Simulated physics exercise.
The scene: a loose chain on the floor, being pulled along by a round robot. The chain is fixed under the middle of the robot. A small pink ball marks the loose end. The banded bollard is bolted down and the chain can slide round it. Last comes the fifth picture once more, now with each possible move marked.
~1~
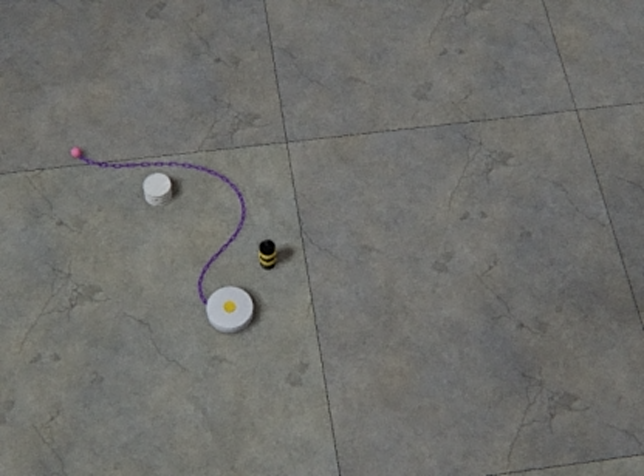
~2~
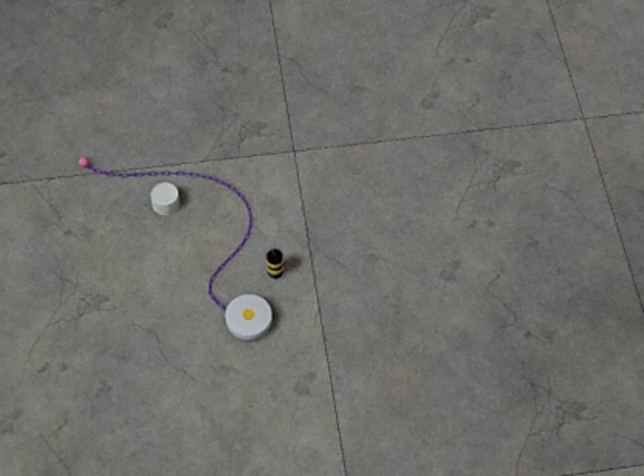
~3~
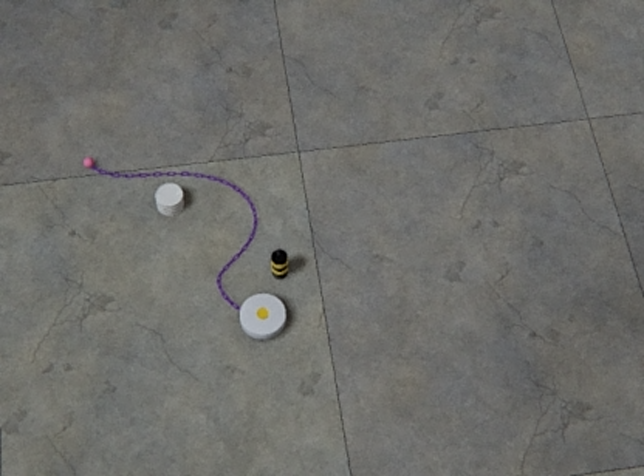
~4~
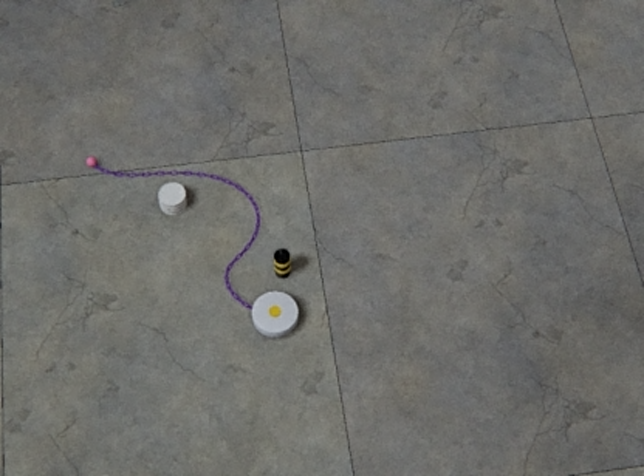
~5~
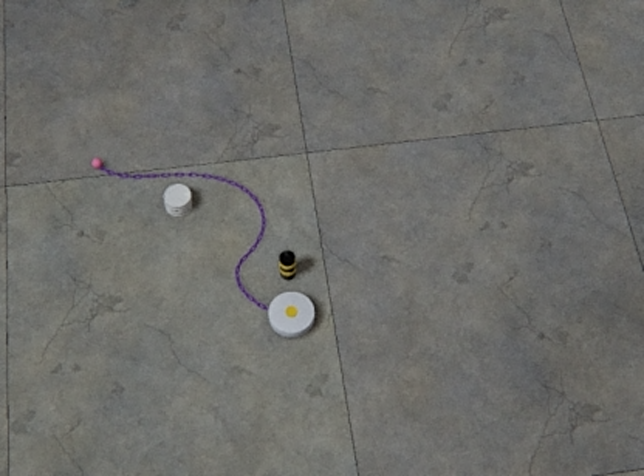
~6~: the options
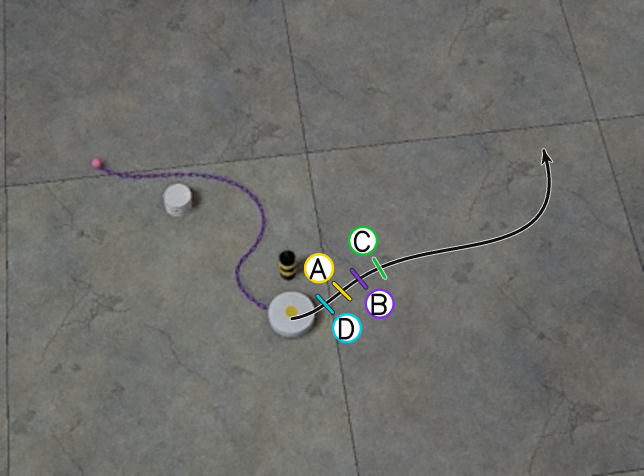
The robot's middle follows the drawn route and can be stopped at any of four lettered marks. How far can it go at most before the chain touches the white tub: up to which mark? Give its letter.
Up to mark C.
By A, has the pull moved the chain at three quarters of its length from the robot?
No.
On the marked copy, A at (342, 291); B at (359, 279); C at (379, 268); D at (325, 304); the route from (292, 319) via (454, 249) to (544, 150).
Following C. Soon after the start, robot (325, 300), middle of the chain (252, 197), free end (97, 163).
Later, robot (353, 279), middle of the chain (252, 197), free end (97, 163).
In the end, robot (380, 264), middle of the chain (240, 222), free end (97, 163); only the bollard has been touched, if anything.
As for the rest, A is safe but short; B is safe but short; D is safe but short.
